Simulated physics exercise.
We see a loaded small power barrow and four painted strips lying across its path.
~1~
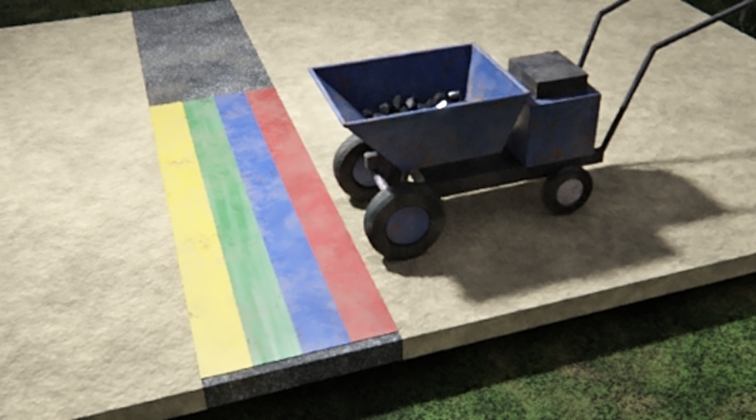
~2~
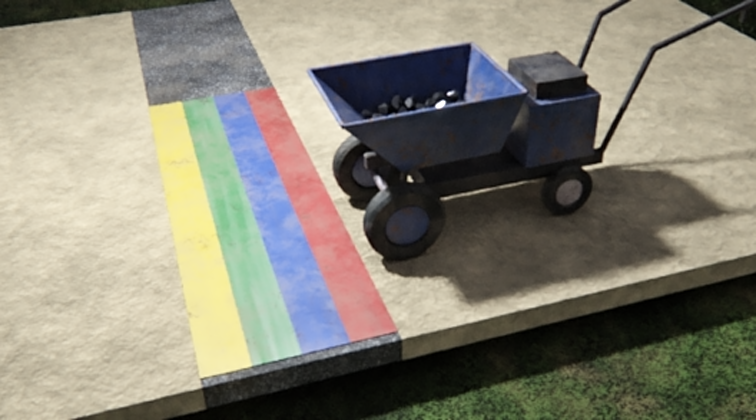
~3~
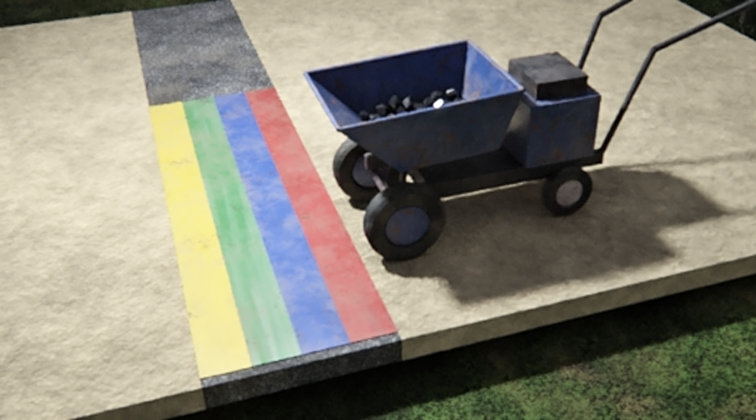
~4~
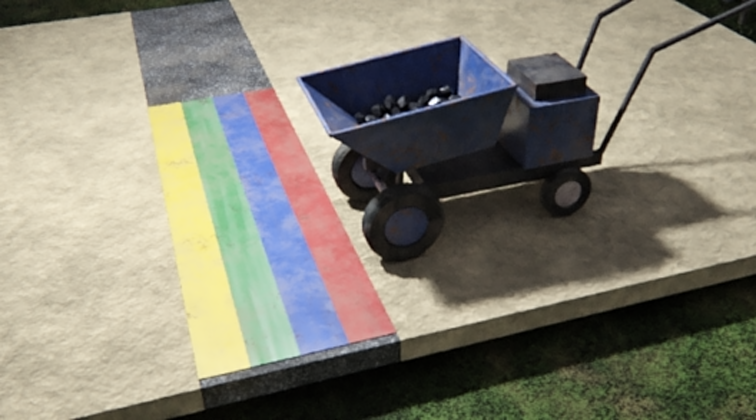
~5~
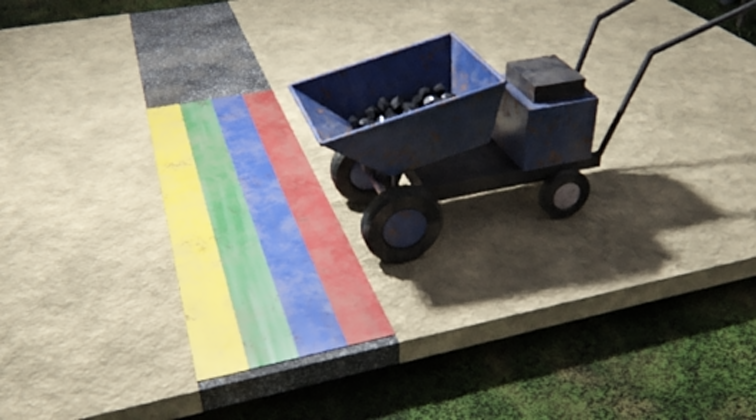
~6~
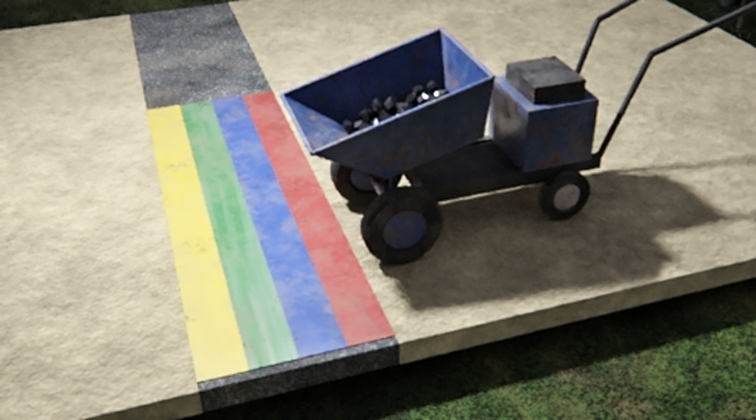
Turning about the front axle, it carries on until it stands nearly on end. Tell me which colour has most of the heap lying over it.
Most of the heap lies over green.
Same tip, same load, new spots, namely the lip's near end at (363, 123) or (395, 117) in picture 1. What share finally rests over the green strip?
Approximately 50 per cent and 20 per cent, in that order.
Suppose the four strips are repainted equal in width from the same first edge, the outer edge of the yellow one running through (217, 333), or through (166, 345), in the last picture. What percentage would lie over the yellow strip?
40 and 20 percent, roughly.
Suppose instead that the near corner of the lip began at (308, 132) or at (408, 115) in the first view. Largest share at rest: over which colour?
Going by the pictures, the first try gives the strip in yellow and the second gives the blue one.
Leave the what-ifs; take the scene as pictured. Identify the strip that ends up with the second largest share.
The yellow one comes second.
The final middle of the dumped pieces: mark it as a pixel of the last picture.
At about (227, 251), give or take.
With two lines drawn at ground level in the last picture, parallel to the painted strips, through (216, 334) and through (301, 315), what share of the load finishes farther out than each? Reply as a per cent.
Roughly 20 and 80 %.
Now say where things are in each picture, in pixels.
In the first frame, lip of the skip (345, 126), level; top of the load (427, 114), lumps of coal; red strip (356, 294); blue strip (310, 304); green strip (264, 315); yellow strip (216, 326).
In the second frame, lip of the skip (343, 127), level; top of the load (436, 121).
In the third frame, lip of the skip (339, 130), tipped barely; top of the load (453, 108).
In the fourth frame, lip of the skip (331, 136), tipped a little; top of the load (441, 106).
In the fifth frame, lip of the skip (322, 144), tipped a little; top of the load (440, 104).
In the sixth frame, lip of the skip (312, 154), tipped clearly; top of the load (451, 103); red strip (352, 298); blue strip (307, 308); green strip (261, 319); yellow strip (213, 329).
Just after the last frame, skip tipped steeply; every one in the skip.
A moment on, skip tipped steeply; every one in the skip.
Further on, skip tipped right over; roughly a quarter in the skip; roughly half over the green strip; roughly a quarter over the yellow strip; just a few off the paint.
When it is over, skip tipped right over; roughly a quarter in the skip; not one over the red strip; not one over the blue strip; roughly half over the green strip; roughly a quarter over the yellow strip; about a tenth off the paint.
